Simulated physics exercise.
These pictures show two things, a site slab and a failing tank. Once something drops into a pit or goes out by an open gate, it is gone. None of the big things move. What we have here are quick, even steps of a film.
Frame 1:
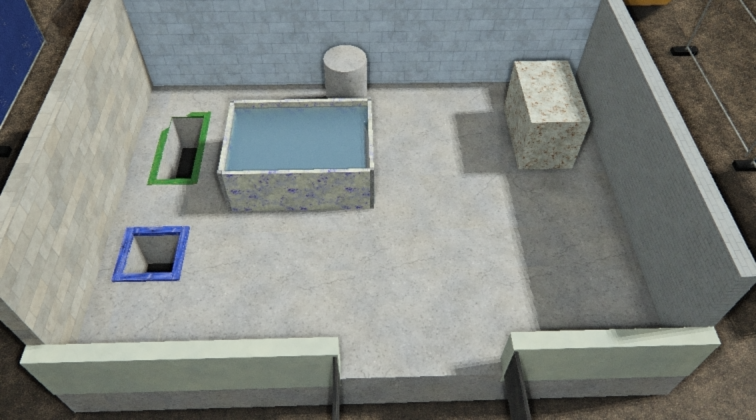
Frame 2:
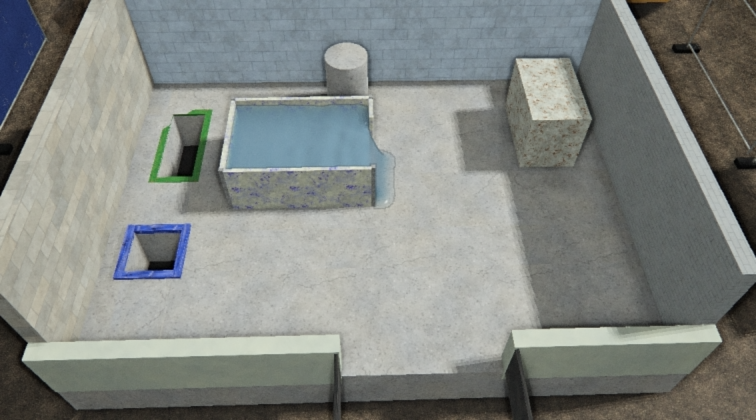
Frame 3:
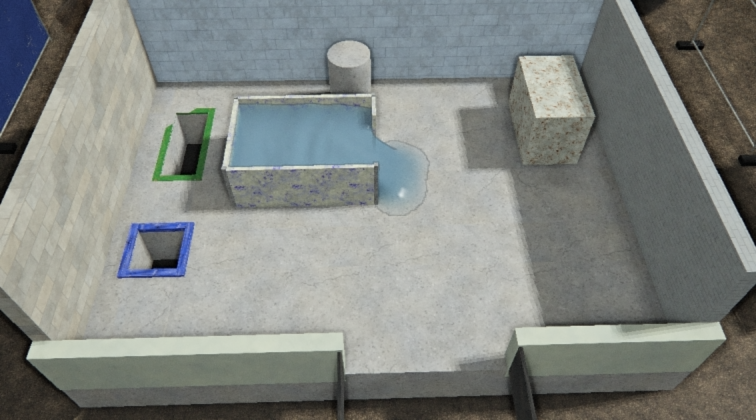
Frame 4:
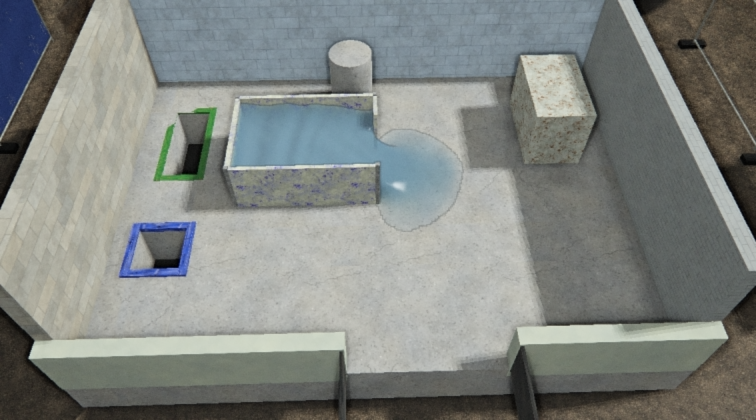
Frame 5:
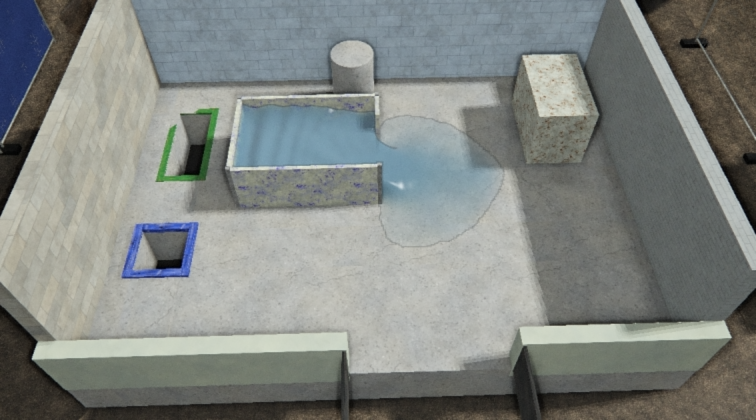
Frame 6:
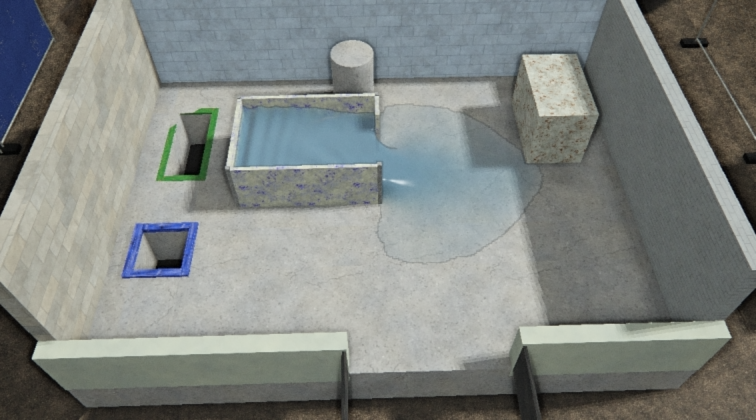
A rectangular stone tank of blue water stands left of centre on a pale concrete slab, seen from high above, with walls on three sides and a gap in the low front wall. A green-edged pit and a blue-edged pit lie to its left, a grey cylinder behind, a speckled block right. The tank's right side opens and water pours out, spreading rightward in a widening rounded sheet.
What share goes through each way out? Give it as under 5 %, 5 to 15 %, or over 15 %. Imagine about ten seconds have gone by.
Shares - through the gate, 5 to 15 %; through the blue pit, under 5 %; through the green pit, under 5 %.
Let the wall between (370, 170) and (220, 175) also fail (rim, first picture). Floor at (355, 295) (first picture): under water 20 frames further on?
Submerged.
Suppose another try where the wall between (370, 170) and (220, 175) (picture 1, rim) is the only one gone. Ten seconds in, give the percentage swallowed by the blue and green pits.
Blue about 10 %, green about 8 %.
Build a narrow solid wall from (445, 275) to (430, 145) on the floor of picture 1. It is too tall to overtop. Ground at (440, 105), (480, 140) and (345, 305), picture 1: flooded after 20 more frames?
Running through them in order, the first comes out taken by the flood, the second free from flooding and the last taken by the flood.
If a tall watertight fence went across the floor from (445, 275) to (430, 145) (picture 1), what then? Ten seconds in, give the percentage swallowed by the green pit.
Green: About 10 %.
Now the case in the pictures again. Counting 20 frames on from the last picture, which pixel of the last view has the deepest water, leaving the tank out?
At about (667, 335).
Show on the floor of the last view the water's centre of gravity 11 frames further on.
Somewhere near (429, 178).
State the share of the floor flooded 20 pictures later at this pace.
That works out to some 50 in a hundred.
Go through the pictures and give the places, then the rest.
In the first frame, the water tank at (299, 138) is whole and still.
In the second frame, water pours out at (370, 165) and has run to (382, 153).
In the third frame, water pours out at (373, 166) and has run to (419, 153).
In the fourth frame, the front is at (455, 162), out from the gap at (375, 166).
In the fifth frame, the front is at (497, 169), out from the gap at (377, 167).
In the sixth frame, the front is at (538, 178), out from the gap at (377, 167).
A moment on, water covers 35 % of the floor; the gate 0 %, the blue pit 0 %, the green pit 0 %.
Next, water covers 45 % of the floor; the gate 0 %, the blue pit 0 %, the green pit 0 %.
Then, water covers 50 % of the floor; the gate 1 %, the blue pit 0 %, the green pit 0 %.
Later, water covers 75 % of the floor; the gate 4 %, the blue pit 0 %, the green pit 0 %.
In the end, water covers 95 % of the floor; the gate 7 %, the blue pit 0 %, the green pit 2 %.
